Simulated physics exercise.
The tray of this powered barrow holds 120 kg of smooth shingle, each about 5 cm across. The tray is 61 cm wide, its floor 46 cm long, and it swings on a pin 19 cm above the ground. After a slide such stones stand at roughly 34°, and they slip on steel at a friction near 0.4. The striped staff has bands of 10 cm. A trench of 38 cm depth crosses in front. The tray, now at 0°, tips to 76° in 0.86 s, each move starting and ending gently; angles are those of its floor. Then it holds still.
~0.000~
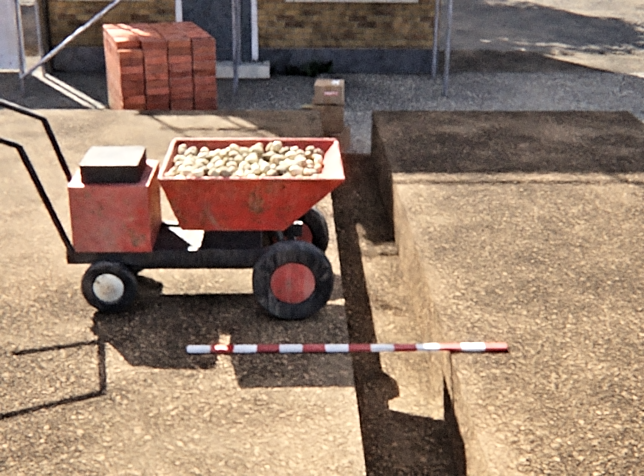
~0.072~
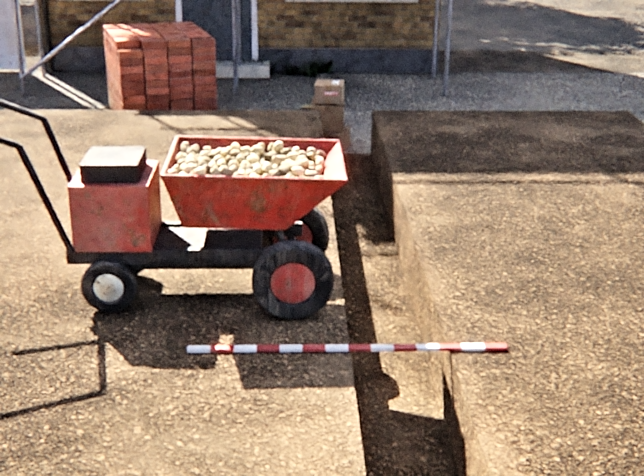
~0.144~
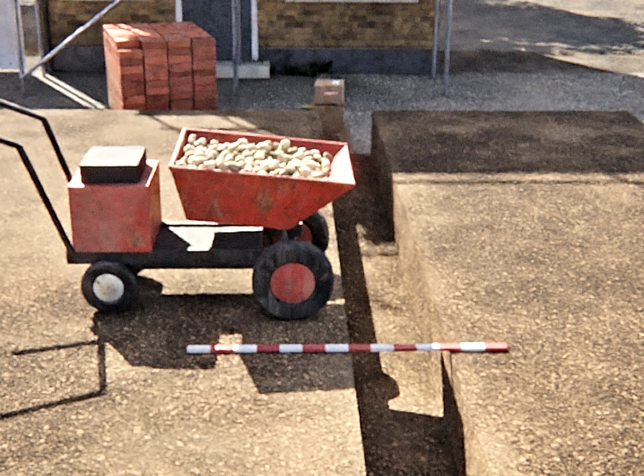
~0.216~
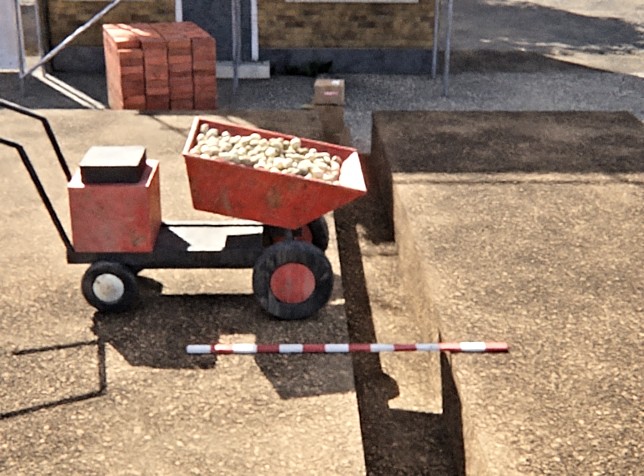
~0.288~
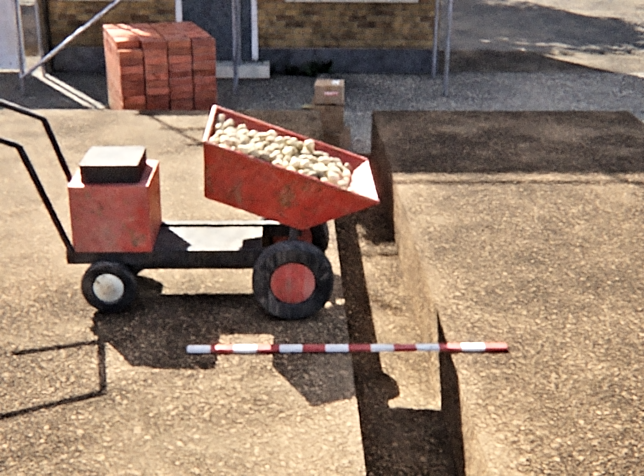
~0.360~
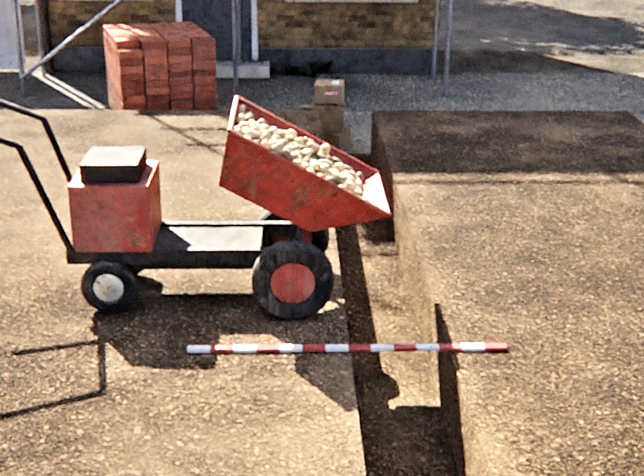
A red powered barrow with black wheels and handles stands side-on at the left of a sunlit, gritty yard, seen from slightly above by a still camera. Pale rounded stones fill its tray beside a narrow trench, with a red-and-white striped staff in front and reddish bricks behind. The tray tilts steadily steeper, its left end rising and its right lip dipping over the trench.
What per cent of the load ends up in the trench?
Roughly 41 per cent ends in the trench.
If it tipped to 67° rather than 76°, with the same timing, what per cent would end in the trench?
Then about 30 per cent.
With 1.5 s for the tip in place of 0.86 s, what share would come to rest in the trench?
Then about 45 per cent.
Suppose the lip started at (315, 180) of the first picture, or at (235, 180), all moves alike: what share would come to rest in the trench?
Near 80 per cent from the first place, 75 from the second.
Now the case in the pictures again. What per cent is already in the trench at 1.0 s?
About 25 per cent by then.
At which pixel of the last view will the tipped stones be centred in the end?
Their middle is at about (458, 288).
After 0.6 s the floor is at 64°; 100 % in the tray; the foremost stones are at (416, 251).
After 1.0 s the floor is at 76°; 37 % in the tray, 23 % in the trench, 40 % past the trench; the foremost stones are at (520, 288).
After 1.3 s the floor is at 76°; 1 % in the tray, 38 % in the trench, 61 % past the trench; the foremost stones are past the picture's edge.
After 3.3 s the floor is at 76°; 0 % in the tray, 41 % in the trench, 59 % past the trench; the foremost stones are past the picture's edge.
